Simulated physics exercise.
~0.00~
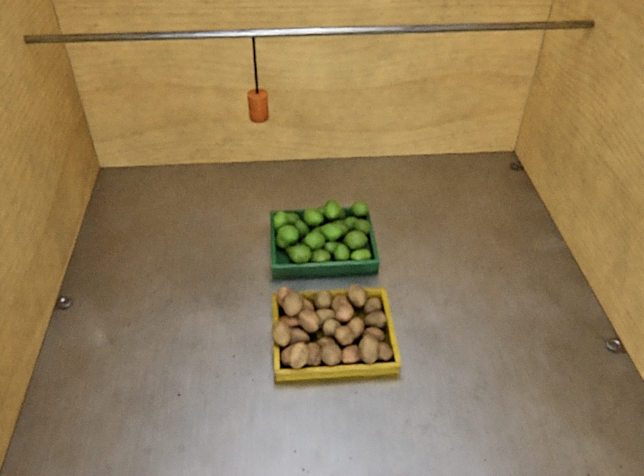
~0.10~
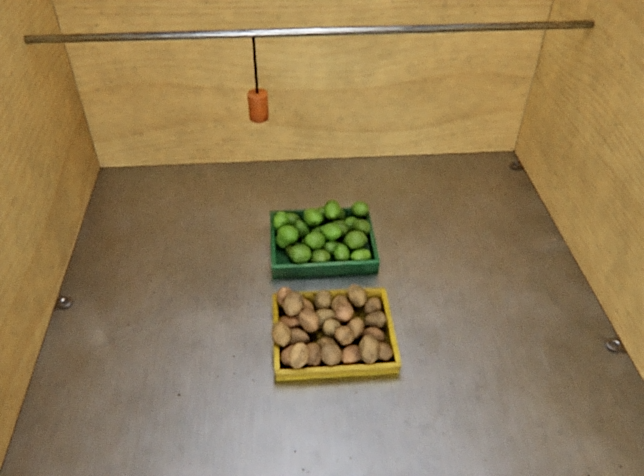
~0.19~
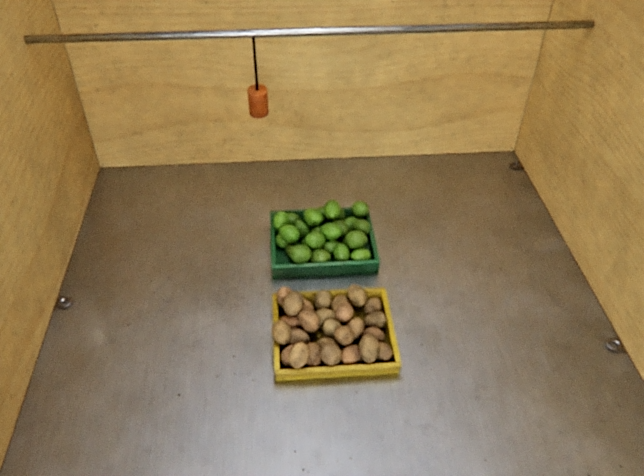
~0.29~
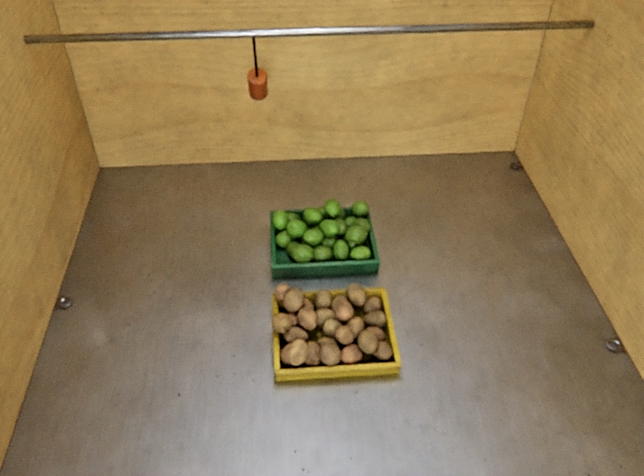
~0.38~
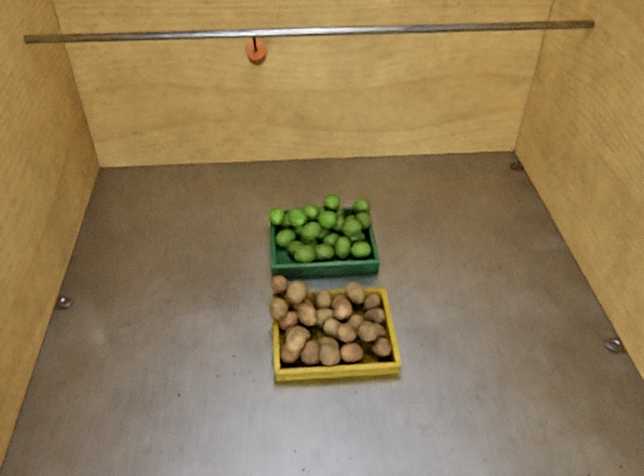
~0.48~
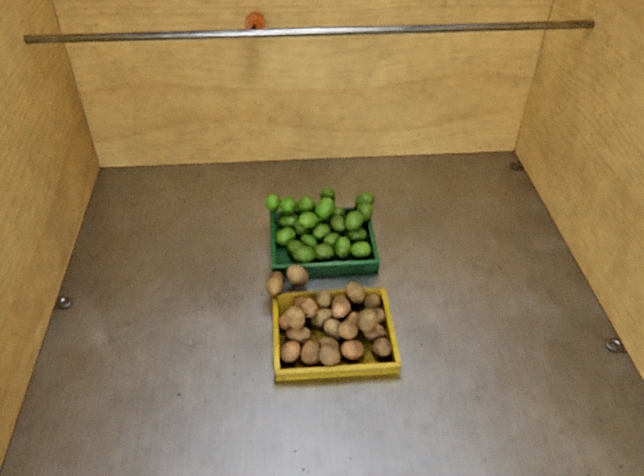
In a wood-walled van, an orange lamp hanging from a bar swung up and away toward the back wall, while limes and potatoes shifted in their tubs and a few tumbled out over the edges.
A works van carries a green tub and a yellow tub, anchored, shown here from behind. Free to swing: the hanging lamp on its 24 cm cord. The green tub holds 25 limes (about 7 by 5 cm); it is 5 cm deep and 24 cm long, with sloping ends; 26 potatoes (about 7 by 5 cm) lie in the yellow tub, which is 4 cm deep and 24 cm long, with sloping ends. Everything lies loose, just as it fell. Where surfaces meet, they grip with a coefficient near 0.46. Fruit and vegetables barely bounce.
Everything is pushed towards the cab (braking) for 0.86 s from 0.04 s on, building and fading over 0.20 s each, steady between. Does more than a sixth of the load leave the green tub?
I'd say the toll comes in beyond a sixth.
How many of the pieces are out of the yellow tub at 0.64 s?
Roughly, out by then: Yellow tub 4.
After 0.64 s, green tub 16 in, 9 out and yellow tub 22 in, 4 out.
After 0.85 s, green tub 16 in, 9 out and yellow tub 19 in, 7 out.
After 1.14 s, green tub 16 in, 9 out and yellow tub 19 in, 7 out.
Outcome (at 1.50 s), green tub 16 in, 9 out and yellow tub 19 in, 7 out. Asked share, 9 of 25, 36 per cent.
